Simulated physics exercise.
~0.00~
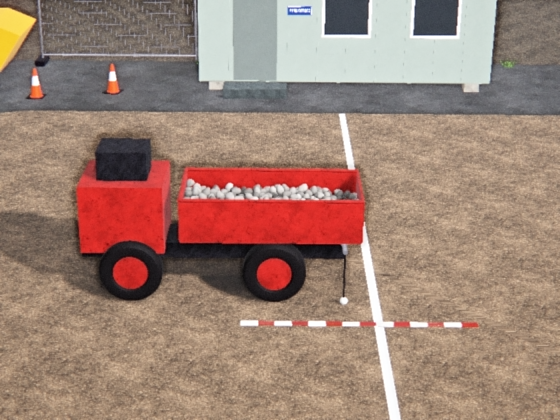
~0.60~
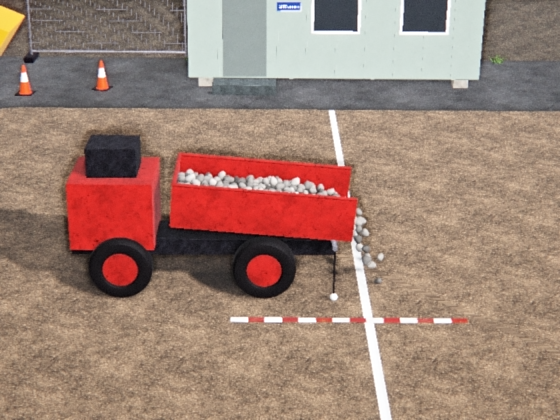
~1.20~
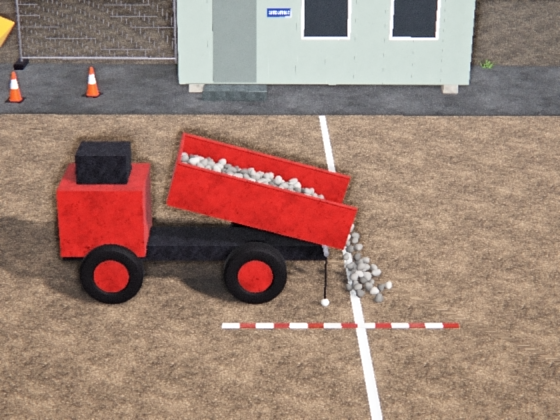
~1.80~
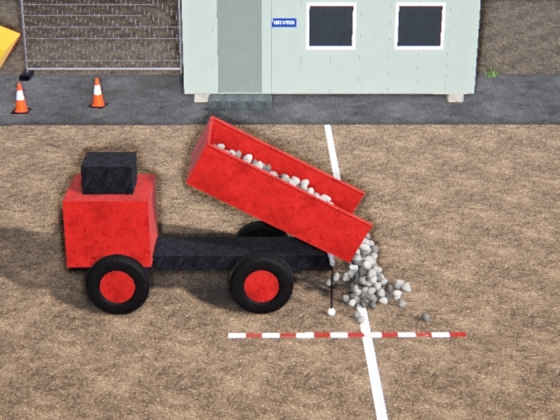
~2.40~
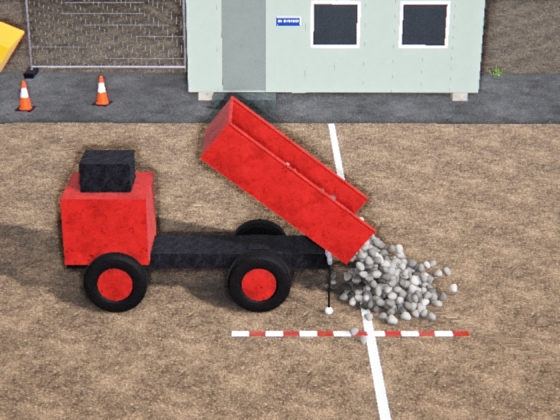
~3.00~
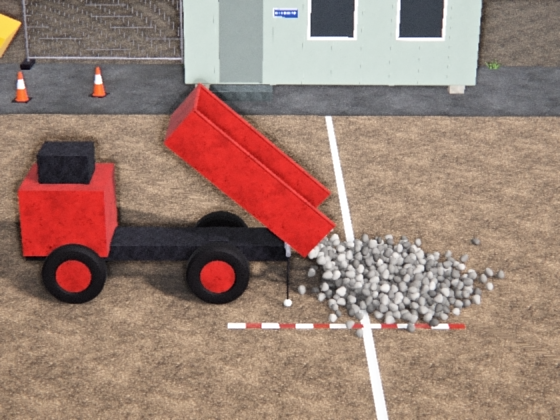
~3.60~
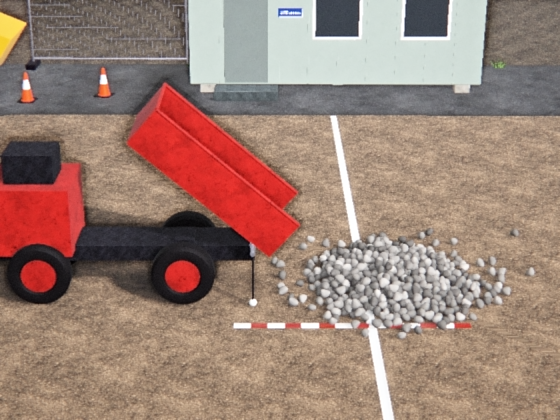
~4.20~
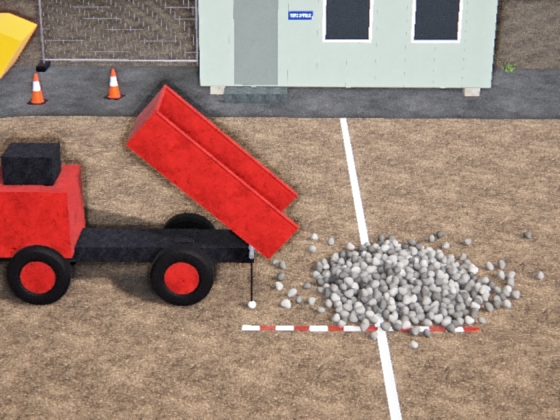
A red tipper raises its body, pours grey cobbles across a white line, and draws left.
